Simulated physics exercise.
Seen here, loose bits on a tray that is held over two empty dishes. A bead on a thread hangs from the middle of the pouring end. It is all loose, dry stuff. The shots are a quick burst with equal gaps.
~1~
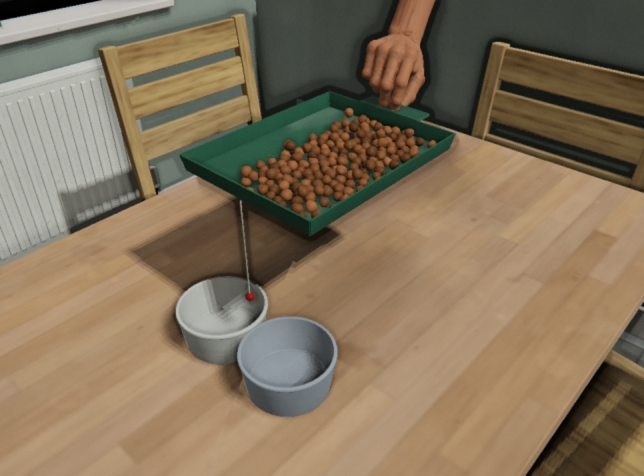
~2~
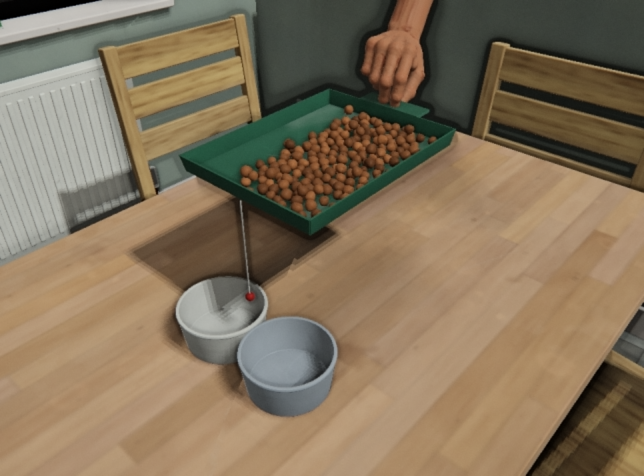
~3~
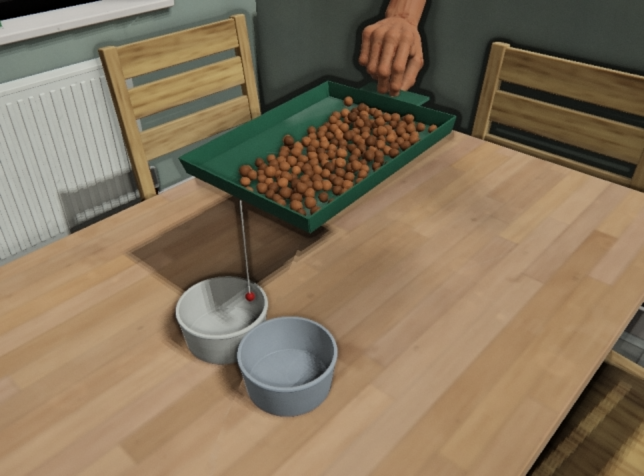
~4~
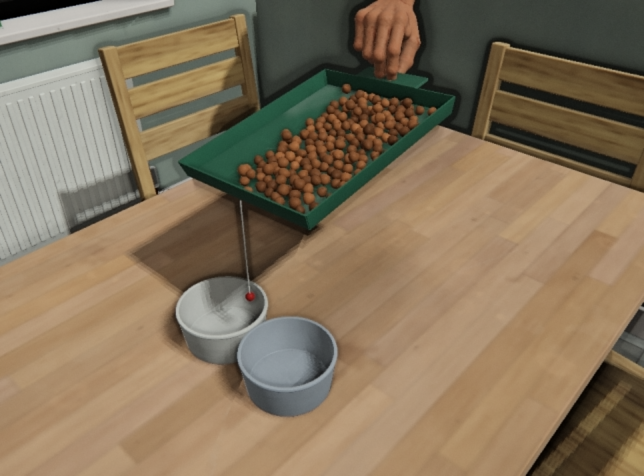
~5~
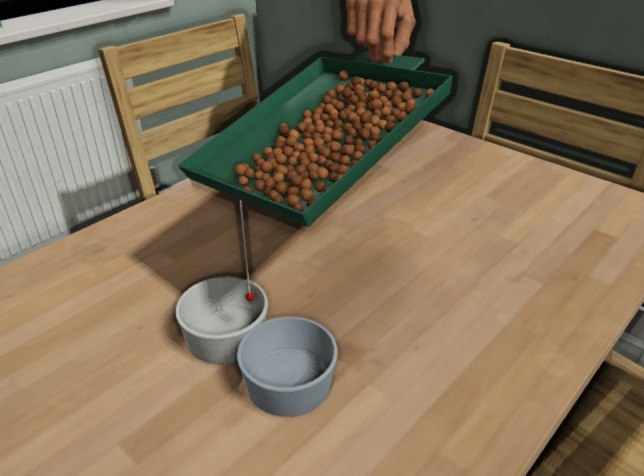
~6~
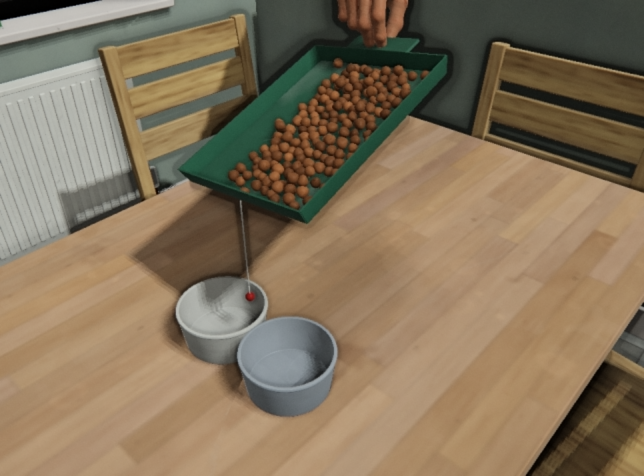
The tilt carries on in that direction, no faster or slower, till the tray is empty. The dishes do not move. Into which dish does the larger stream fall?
Fuller: The left-hand dish.
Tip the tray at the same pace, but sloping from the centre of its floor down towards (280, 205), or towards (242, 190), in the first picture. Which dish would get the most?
In turn: The right dish; the left dish.
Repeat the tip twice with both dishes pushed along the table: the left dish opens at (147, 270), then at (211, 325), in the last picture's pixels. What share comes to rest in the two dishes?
Roughly 70 per cent, and 40 per cent.
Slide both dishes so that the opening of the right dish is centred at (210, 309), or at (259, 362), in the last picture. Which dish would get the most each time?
In turn: The right-hand dish; the dish on the left.
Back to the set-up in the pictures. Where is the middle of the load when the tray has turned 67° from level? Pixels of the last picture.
Roughly at (236, 142).
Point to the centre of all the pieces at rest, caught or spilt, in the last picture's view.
Near (194, 336).
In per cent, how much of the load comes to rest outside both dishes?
Near 70 %.
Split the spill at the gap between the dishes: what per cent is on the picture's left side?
About 100 per cent.
Shortly afterwards, tray tipped steeply; all but a few on the tray; only a few outside both; only a few in the air.
Next, tray tipped past a quarter turn; the bulk on the tray; a little outside both; only a few in the air.
Some moments later, tray tipped past a quarter turn; near a third in the left dish; near two thirds outside both.
In the end, tray tipped past a quarter turn; none at all in the right dish; near a third in the left dish; near two thirds outside both.
